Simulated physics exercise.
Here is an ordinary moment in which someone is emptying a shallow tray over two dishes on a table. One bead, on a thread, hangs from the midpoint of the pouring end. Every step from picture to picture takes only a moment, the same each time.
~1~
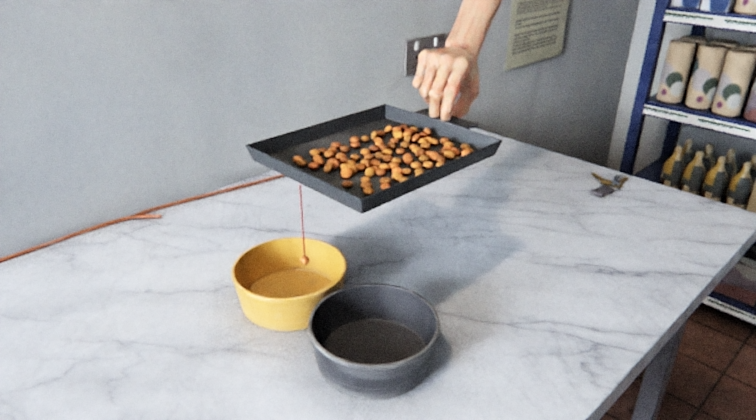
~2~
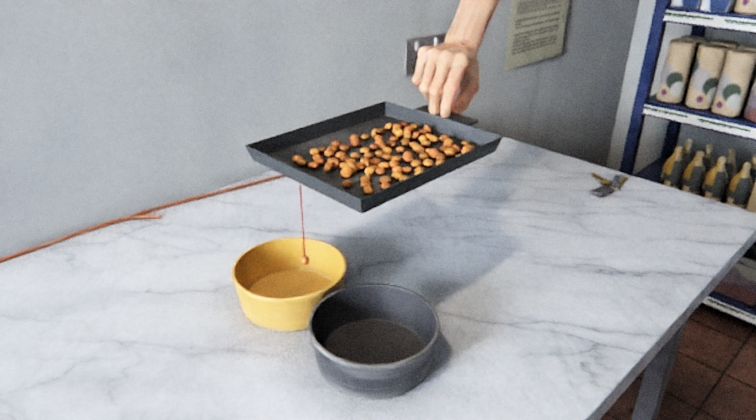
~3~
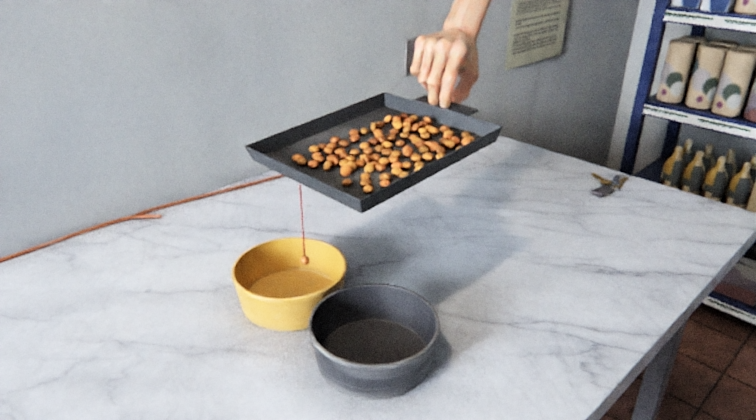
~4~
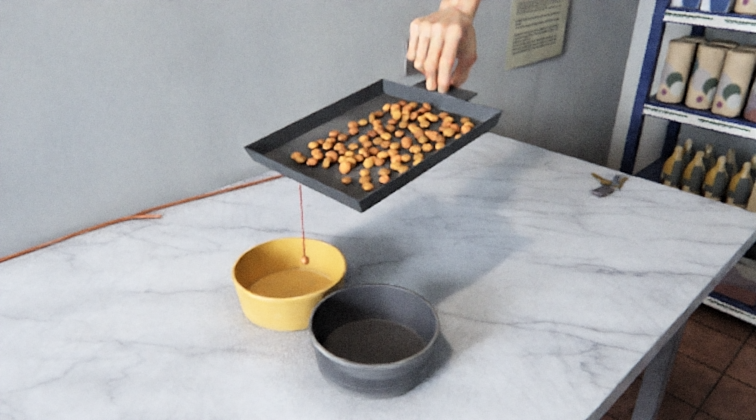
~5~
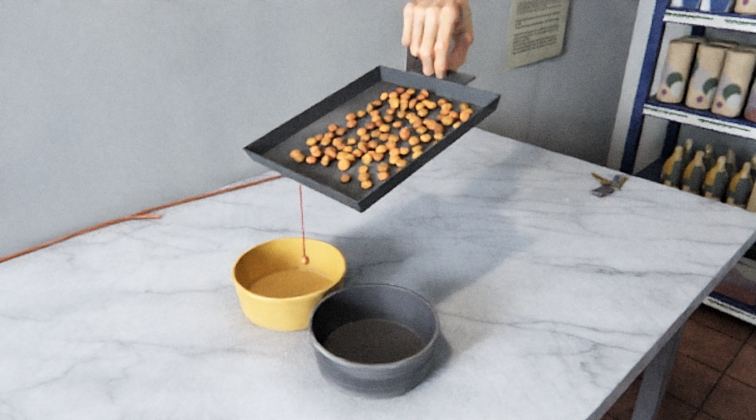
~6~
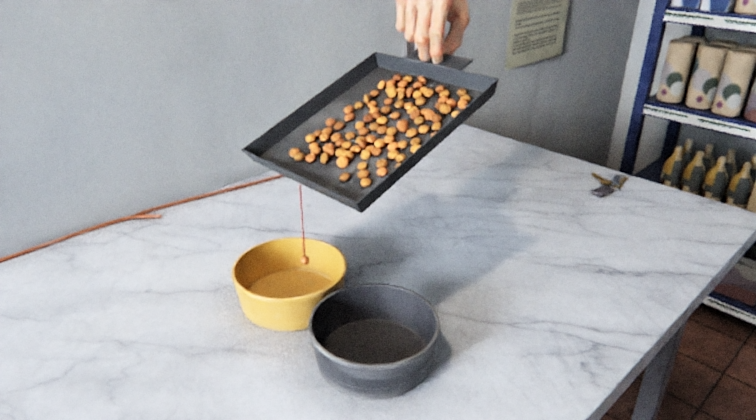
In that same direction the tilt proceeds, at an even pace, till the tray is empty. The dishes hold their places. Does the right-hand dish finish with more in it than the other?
No.
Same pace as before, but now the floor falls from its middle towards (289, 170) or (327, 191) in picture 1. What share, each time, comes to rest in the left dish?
Shares: 60 %, then 10 %.
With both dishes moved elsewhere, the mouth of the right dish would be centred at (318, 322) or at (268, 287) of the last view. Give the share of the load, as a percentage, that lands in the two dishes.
In turn about 90 and about 80 percent.
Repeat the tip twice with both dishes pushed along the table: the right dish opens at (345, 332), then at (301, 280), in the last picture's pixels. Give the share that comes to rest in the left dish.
It comes to roughly 60 per cent in one try and roughly 10 per cent in the next.
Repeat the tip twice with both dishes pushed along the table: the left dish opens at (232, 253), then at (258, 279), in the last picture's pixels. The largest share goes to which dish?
On the first go the right-side one comes out on top, and on the second go the left-side one.
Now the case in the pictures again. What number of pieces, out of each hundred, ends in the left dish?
Near 50 %.
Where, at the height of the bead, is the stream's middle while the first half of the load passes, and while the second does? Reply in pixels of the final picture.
Half one: (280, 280), half two: (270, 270).
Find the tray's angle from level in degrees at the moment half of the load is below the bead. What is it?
About 105 degrees.
Shortly afterwards, tray tipped steeply; all but a few on the tray; a little in the air.
Next, tray tipped past a quarter turn; near a third on the tray; only a few in the right dish; near a quarter in the left dish; near a quarter outside both; a little in the air.
Some moments later, tray tipped past a quarter turn; a little in the right dish; near half in the left dish; near half outside both.
In the end, tray tipped past a quarter turn; a little in the right dish; near half in the left dish; near half outside both.
